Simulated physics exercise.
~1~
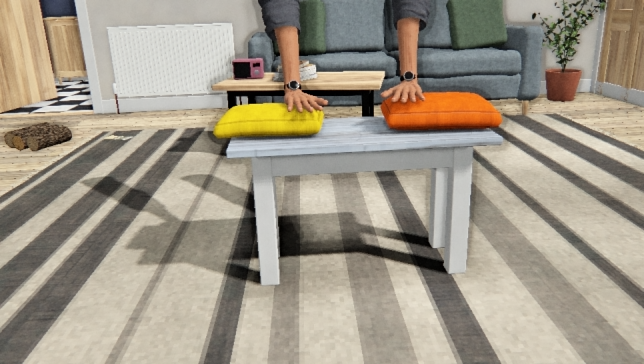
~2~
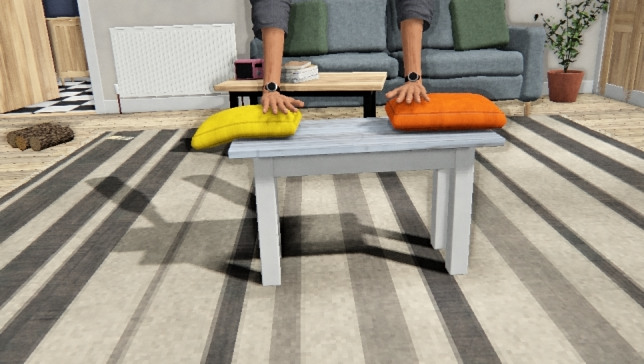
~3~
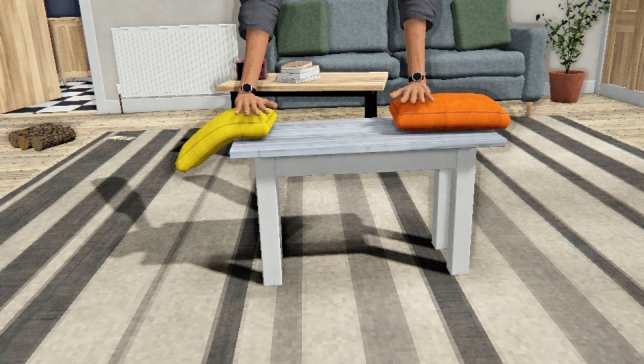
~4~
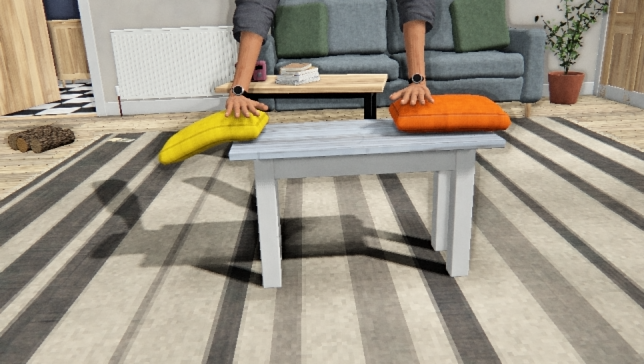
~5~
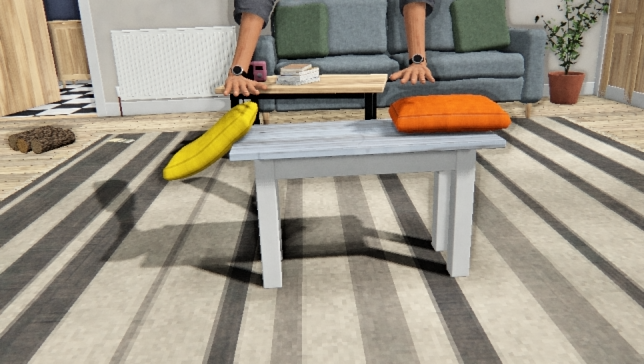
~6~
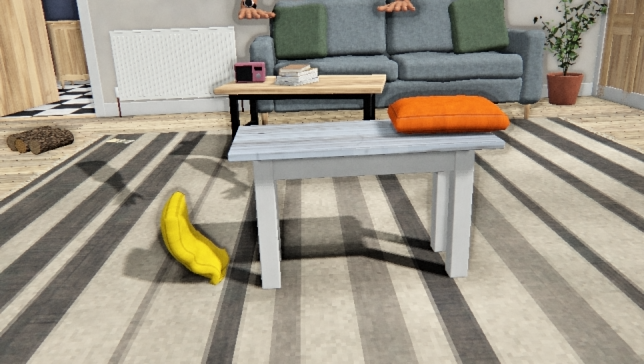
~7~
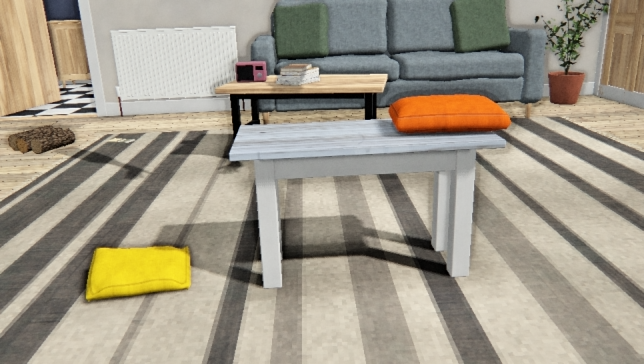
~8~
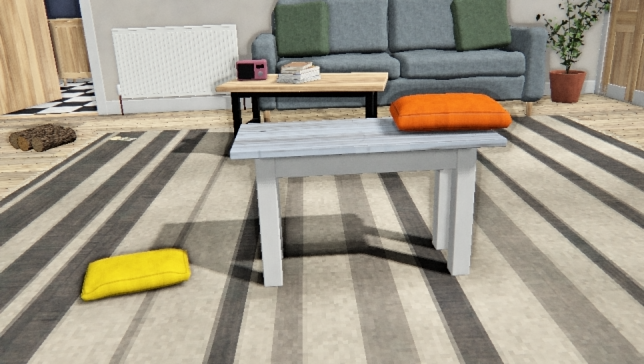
A yellow soft bag, pushed left by a hand, tips off the table onto the rug.
